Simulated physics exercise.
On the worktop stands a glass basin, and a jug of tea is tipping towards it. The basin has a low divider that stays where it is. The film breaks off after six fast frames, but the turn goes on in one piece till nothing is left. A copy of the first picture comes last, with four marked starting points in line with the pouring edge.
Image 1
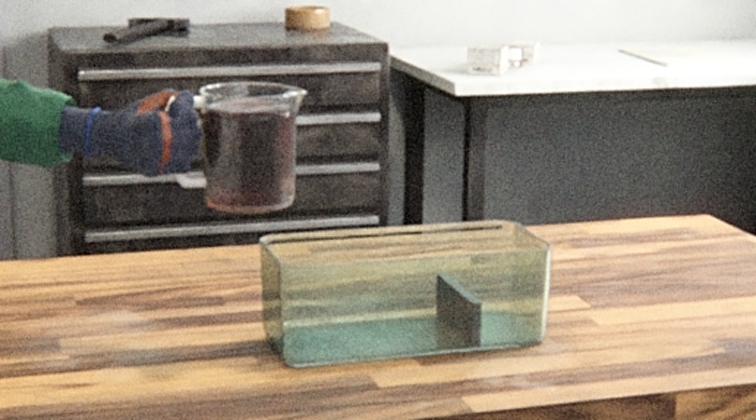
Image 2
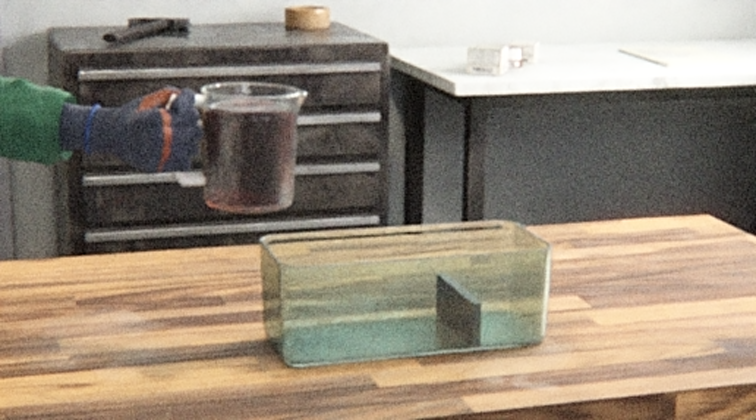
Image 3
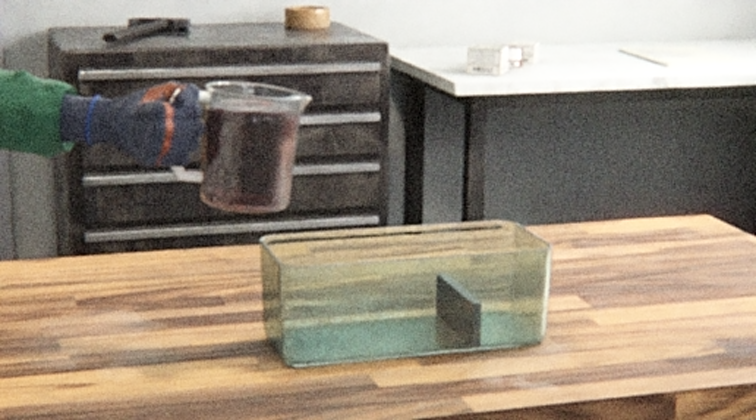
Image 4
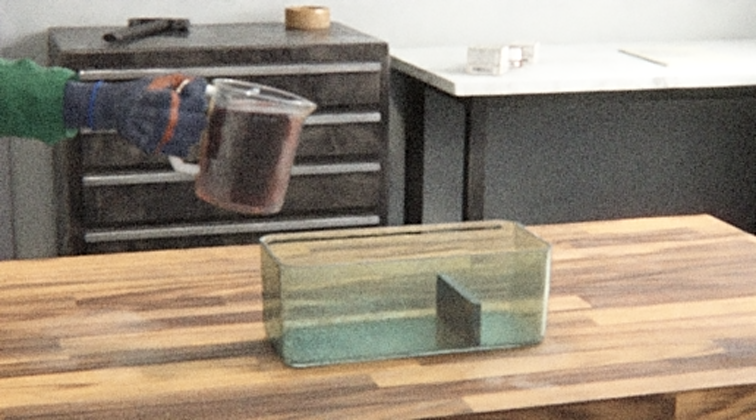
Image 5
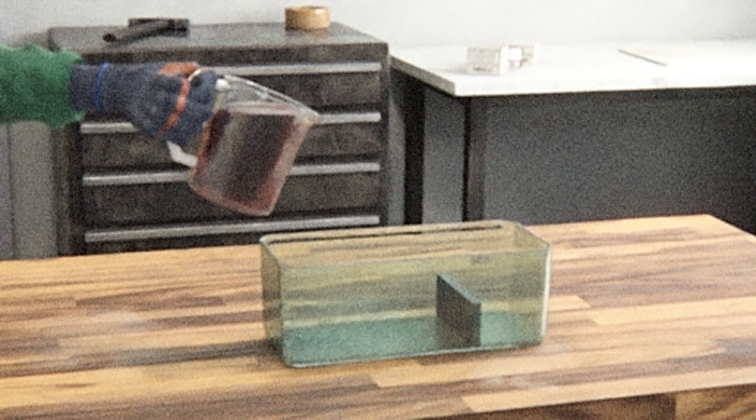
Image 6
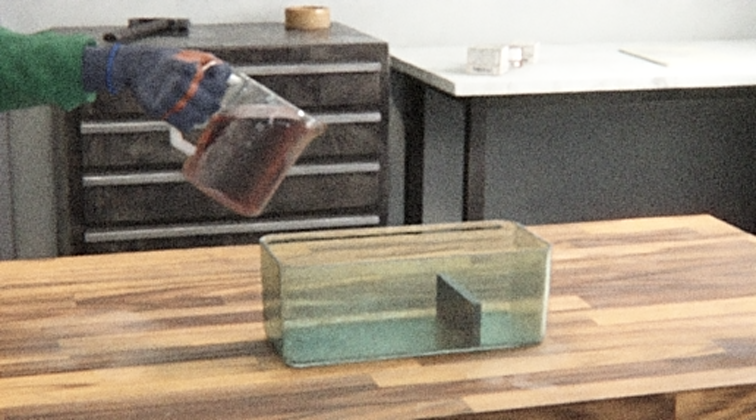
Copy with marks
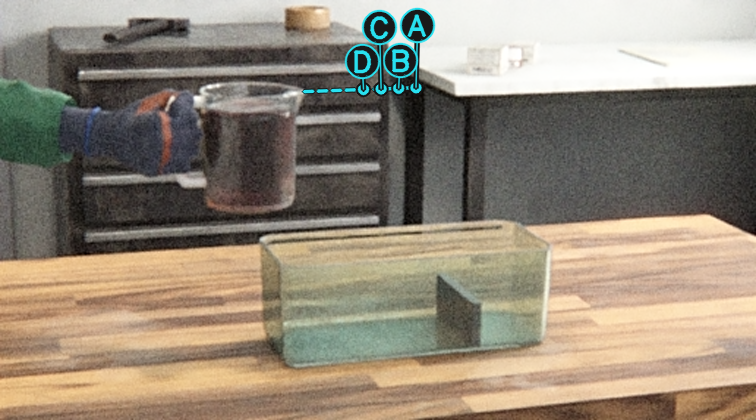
A gloved hand in a green sleeve holds a clear jug of dark reddish-brown tea at the left, seen from a still, slightly raised view of a workshop. Below it, a greenish glass basin with a short dark wall inside stands on a striped wooden worktop, before dark drawers and a white-topped bench. The hand holds the jug upright, then tilts it steadily rightward until tea reaches its lip.
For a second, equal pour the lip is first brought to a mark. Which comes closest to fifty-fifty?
B is best.
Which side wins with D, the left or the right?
The left side.
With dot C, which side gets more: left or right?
More ends on the left.
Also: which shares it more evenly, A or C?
That is dot A.
On the marked copy, A at (415, 87); B at (398, 88); C at (381, 88); D at (363, 89).
For dot A, about 23 % ends left of the wall and 75 % right of it; 3 % is lost outside.
For dot B, about 57 % ends left of the wall and 42 % right of it.
For dot C, about 90 % ends left of the wall and 7 % right of it; 3 % is lost outside.
For dot D, about 95 % ends left of the wall and 3 % right of it; 3 % is lost outside.
